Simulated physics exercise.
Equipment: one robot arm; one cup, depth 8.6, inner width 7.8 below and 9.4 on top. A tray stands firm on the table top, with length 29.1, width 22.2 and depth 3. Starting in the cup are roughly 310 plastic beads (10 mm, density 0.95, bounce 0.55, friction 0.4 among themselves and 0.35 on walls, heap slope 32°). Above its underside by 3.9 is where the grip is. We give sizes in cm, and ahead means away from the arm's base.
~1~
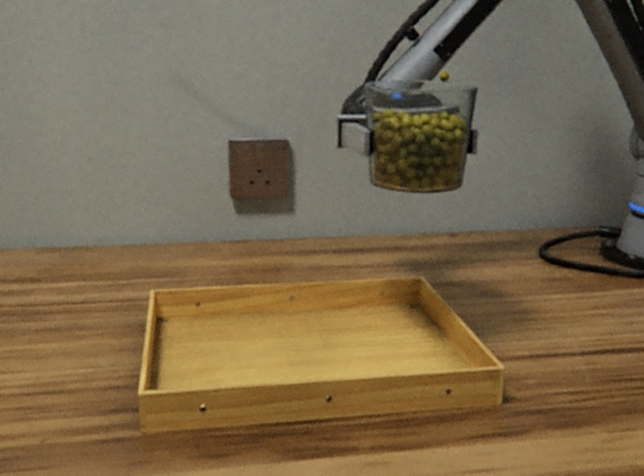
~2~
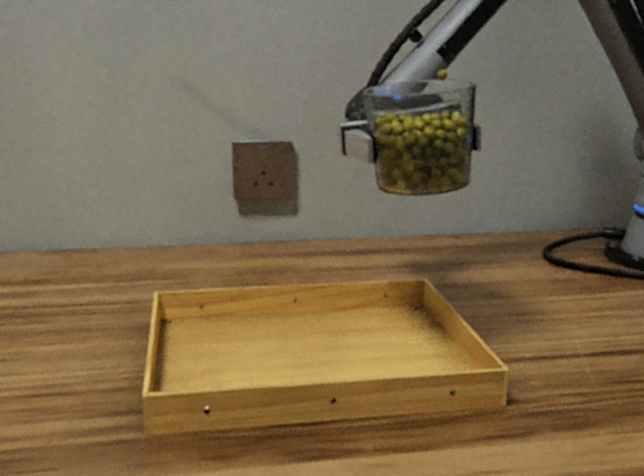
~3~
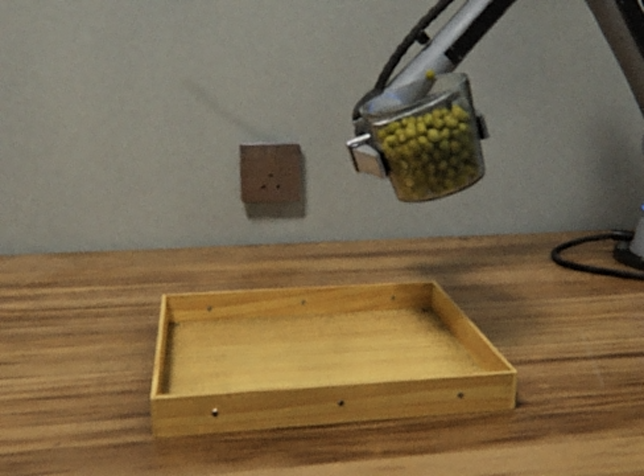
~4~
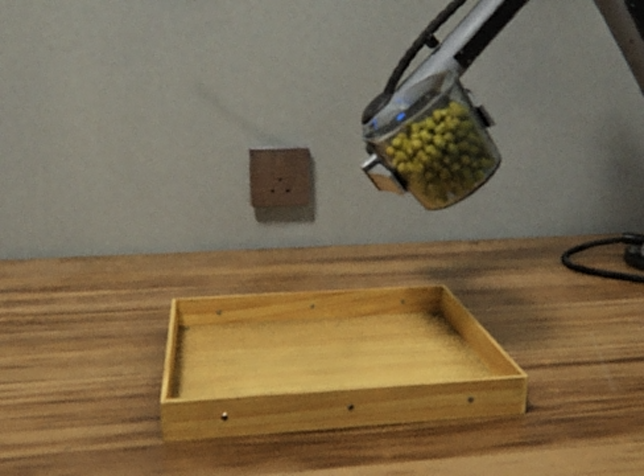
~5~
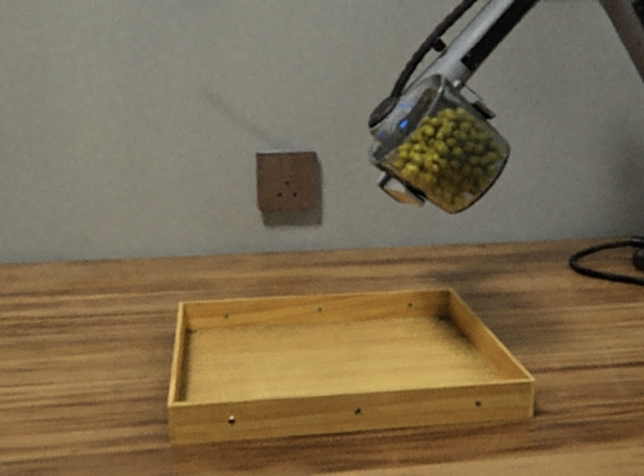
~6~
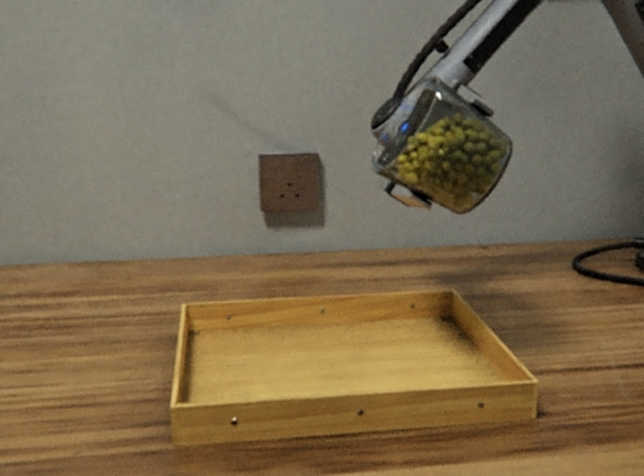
A wood-grained table top stands against a plain grey wall with a brown socket plate, seen from in front and slightly above. An empty, shallow wooden tray rests on the table, while at upper right a dark and silver robot arm holds a clear cup of yellow-green beads. The arm steadily tilts the cup over toward the right, the beads shifting inside it, as the view drifts slightly left.
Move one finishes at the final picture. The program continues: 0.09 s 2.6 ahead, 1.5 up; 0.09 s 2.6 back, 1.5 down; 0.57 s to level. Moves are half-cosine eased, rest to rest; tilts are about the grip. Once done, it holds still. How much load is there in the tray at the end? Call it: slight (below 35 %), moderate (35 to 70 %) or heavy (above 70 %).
Slight.
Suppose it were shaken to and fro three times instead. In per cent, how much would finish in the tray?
Estimate: Around 40 %.
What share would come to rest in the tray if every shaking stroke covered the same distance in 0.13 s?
5 %.
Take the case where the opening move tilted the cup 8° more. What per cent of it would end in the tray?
About 35 %.
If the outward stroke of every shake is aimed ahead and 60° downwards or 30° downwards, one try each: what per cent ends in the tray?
You'd get about 0 per cent with the first setting and about 5 per cent with the second.
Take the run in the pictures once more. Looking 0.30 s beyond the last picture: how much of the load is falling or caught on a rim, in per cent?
Around 11 percent of the load.
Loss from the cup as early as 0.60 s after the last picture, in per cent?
I'd put it at some 20 percent.
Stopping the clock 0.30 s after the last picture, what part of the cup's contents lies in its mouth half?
My estimate is near 50 per cent.
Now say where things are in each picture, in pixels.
The first picture shows cup middle at (418, 137), level; upper third of the load around (417, 131), from x 375 to 460, top at y 75; 307 in the cup.
The second picture shows cup middle at (421, 138), tilted 5° forward; upper third of the load around (426, 133), from x 375 to 465, top at y 75.
The third picture shows cup middle at (428, 141), tilted 20° forward; upper third of the load around (438, 135), from x 380 to 475, top at y 75.
The fourth picture shows cup middle at (436, 145), tilted 37° forward; upper third of the load around (453, 135), from x 390 to 490, top at y 110.
The fifth picture shows cup middle at (442, 149), tilted 52° forward; upper third of the load around (460, 136), from x 400 to 500, top at y 115.
The sixth picture shows cup middle at (445, 151), tilted 57° forward; upper third of the load around (460, 140), from x 405 to 500, top at y 115; 307 in the cup.
Then, 0.30 s later, tilted 51° forward, highest piece 22 above the table; 249 in the cup, 25 in the tray, 33 in flight or on a rim.
Then, 0.60 s later, tilted 9° forward, highest piece 25 above the table; 244 in the cup, 63 in the tray.
Then, 0.95 s later, level, highest piece 24 above the table; 244 in the cup, 63 in the tray.
Then, 2.00 s later, level, highest piece 24 above the table; 244 in the cup, 63 in the tray.
At rest, 244 in the cup, 63 in the tray. That is 21 % in the tray.
